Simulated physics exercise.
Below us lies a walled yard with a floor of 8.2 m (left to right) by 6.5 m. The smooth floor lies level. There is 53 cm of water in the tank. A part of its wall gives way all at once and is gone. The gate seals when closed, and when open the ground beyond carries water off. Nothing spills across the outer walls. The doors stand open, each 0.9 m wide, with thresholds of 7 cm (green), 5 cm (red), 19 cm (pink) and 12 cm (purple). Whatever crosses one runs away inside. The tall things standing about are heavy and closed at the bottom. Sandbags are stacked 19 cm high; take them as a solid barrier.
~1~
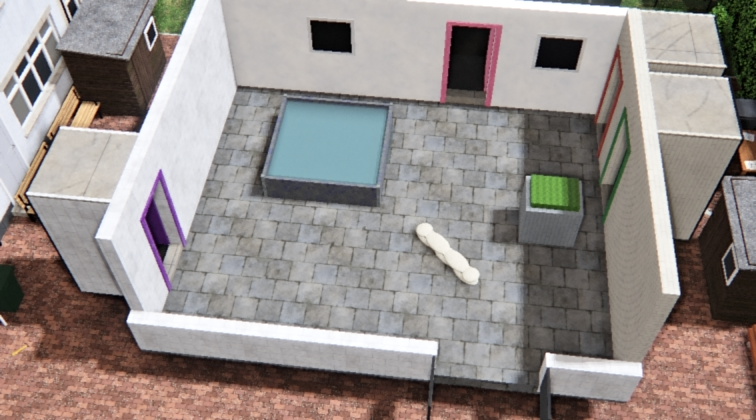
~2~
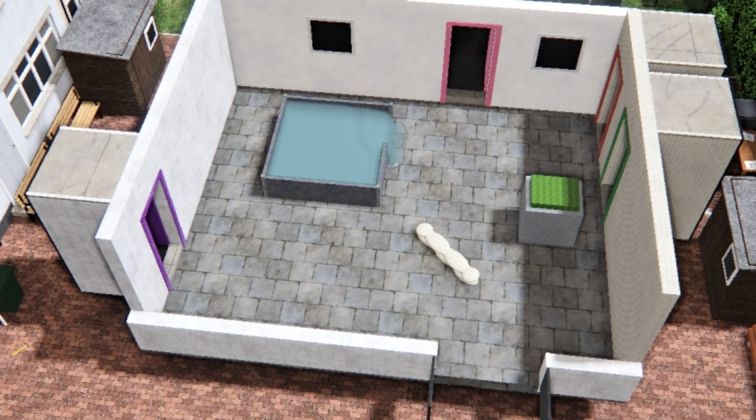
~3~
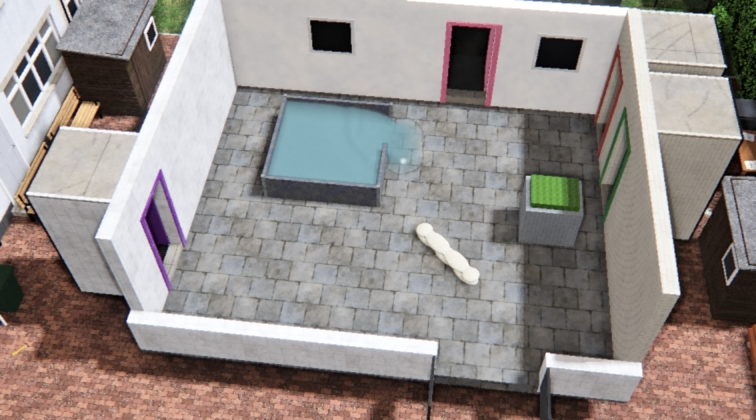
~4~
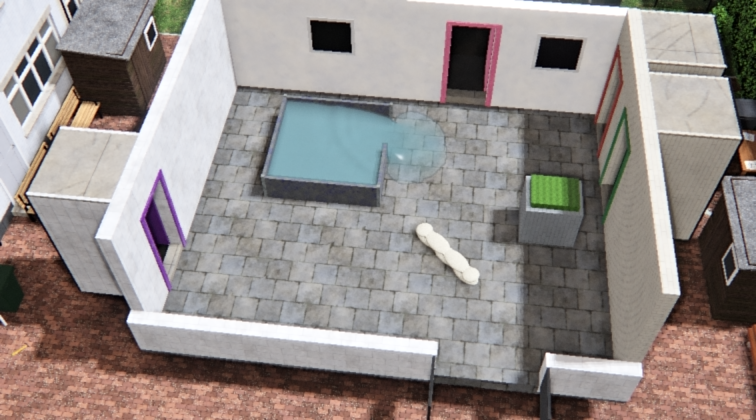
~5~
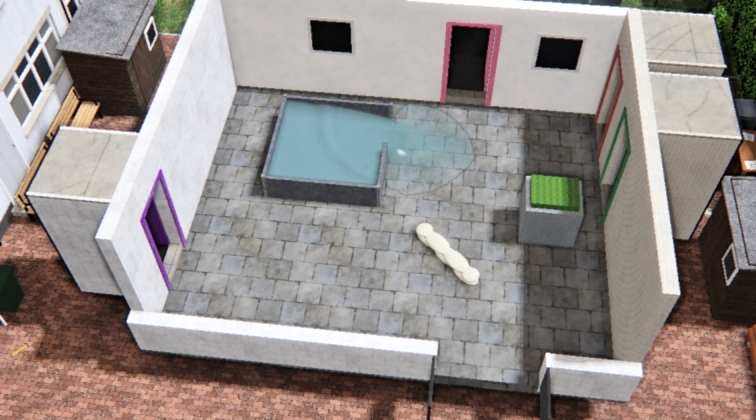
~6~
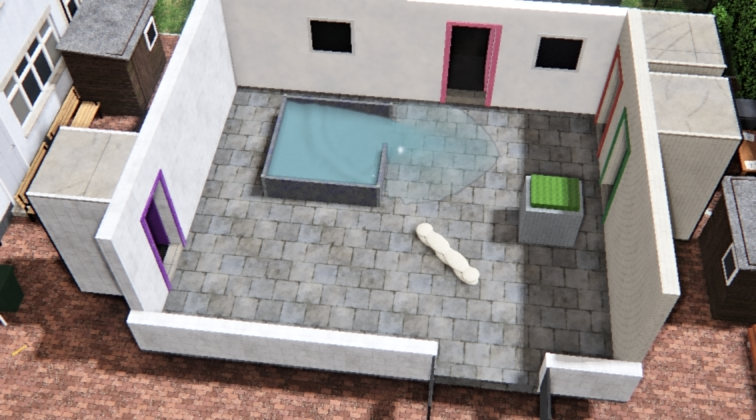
In a walled yard with a grey stone floor, a square tank of still blue water opened on its right side, and water poured out, spreading across the paving in a widening, thinning fan.
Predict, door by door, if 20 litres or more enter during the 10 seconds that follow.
Door by door: At the green door it exceeds the limit; at the red door it passes the limit; at the pink door it stays under the limit; at the purple door it does not reach the limit.
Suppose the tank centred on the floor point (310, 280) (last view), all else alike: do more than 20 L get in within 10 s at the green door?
Against that limit: Green under.
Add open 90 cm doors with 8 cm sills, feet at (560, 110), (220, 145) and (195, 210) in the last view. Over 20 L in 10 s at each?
In that order: Over, under, under.
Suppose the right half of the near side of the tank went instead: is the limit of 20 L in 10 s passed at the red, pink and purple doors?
Against that limit: Red not over, pink not over, purple below.
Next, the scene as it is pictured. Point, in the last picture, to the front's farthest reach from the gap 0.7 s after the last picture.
At about (588, 149).
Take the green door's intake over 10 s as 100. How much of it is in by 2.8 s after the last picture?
Some 45 per cent by then.
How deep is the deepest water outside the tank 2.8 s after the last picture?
About 26 cm.
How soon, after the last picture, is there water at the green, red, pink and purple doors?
Green 1.2 s, red 0.9 s, pink 0.2 s, purple not within the 10 s.
Then, 0.7 s after the last picture water covers 20 % of the floor and is deepest (31 cm) near (395, 139); green door not reached, red door not reached, pink door 15 cm at the sill, 0 L in, purple door not reached.
Then, 1.5 s after the last picture water covers 25 % of the floor and is deepest (31 cm) near (594, 120); green door 13 cm at the sill, 1 L in, red door 14 cm at the sill, 16 L in, pink door 19 cm at the sill, 0 L in, purple door not reached.
Then, 2.8 s after the last picture water covers 35 % of the floor and is deepest (26 cm) near (596, 138); green door 18 cm at the sill, 65 L in, red door 25 cm at the sill, 191 L in, pink door 14 cm at the sill, 1 L in, purple door not reached.
Then, 5.3 s after the last picture water covers 45 % of the floor and is deepest (16 cm) near (546, 133); green door 12 cm at the sill, 129 L in, red door 16 cm at the sill, 407 L in, pink door 10 cm at the sill, 1 L in, purple door not reached.
Then, 9.3 s after the last picture water covers 55 % of the floor and is deepest (10 cm) near (597, 156); green door 9 cm at the sill, 152 L in, red door 10 cm at the sill, 548 L in, pink door 8 cm at the sill, 1 L in, purple door not reached.
